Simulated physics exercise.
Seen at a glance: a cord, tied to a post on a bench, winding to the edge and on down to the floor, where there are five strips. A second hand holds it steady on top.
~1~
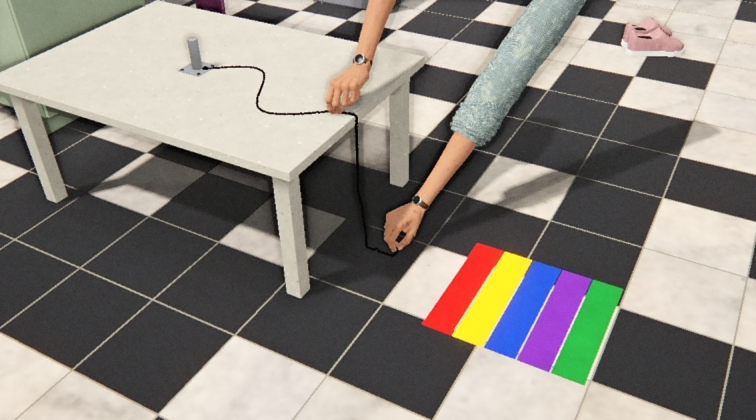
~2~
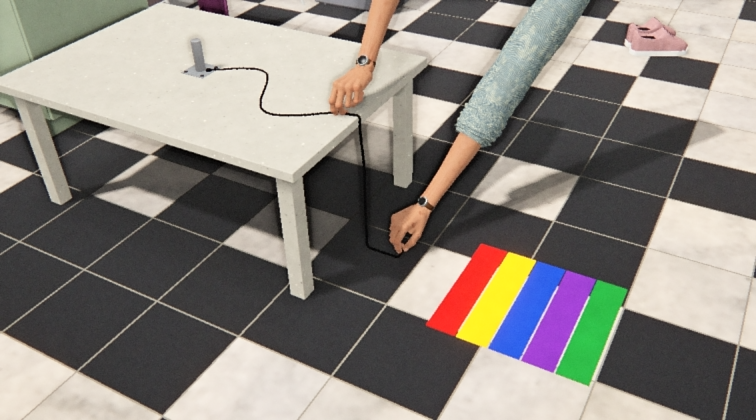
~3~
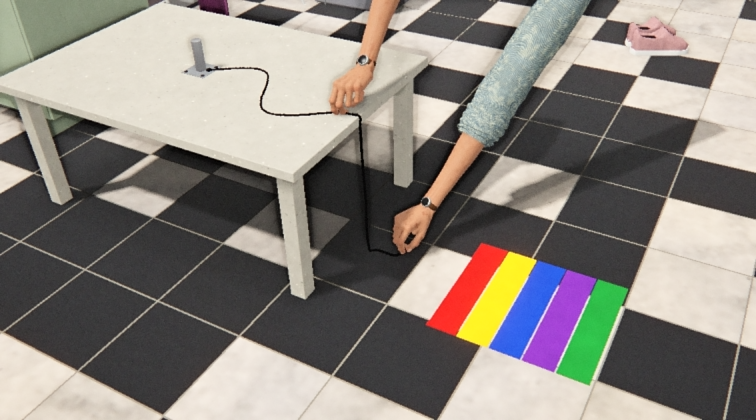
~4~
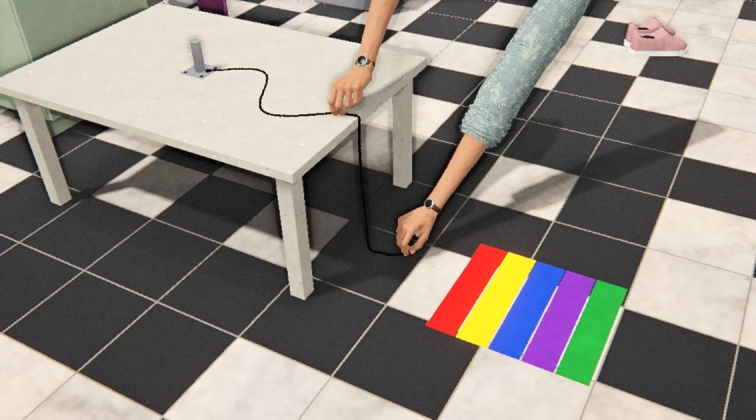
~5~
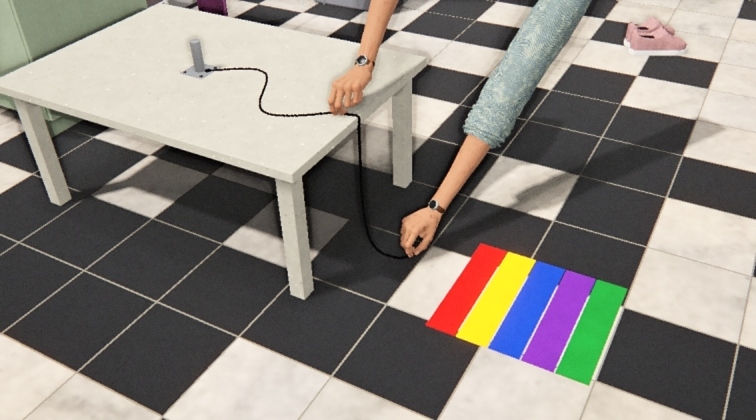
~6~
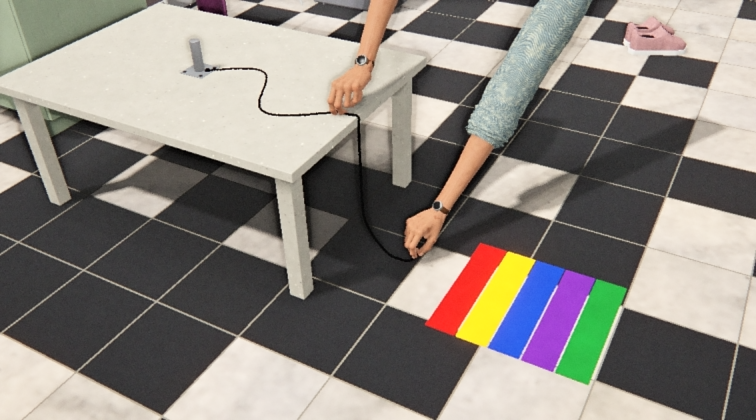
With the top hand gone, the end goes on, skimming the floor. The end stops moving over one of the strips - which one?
The purple strip.
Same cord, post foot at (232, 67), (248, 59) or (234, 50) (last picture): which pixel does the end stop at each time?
(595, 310), (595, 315) and (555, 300), roughly.
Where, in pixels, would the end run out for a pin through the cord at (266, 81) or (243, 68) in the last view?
(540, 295) and (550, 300).
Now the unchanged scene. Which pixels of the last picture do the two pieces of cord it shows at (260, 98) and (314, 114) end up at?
First: (300, 99). Second: (367, 128).
Early on, end near (515, 286); over yellow.
Midway, end near (545, 296); over blue.
At the end of the slack, end near (563, 302); over purple. It gets as far as the purple strip.
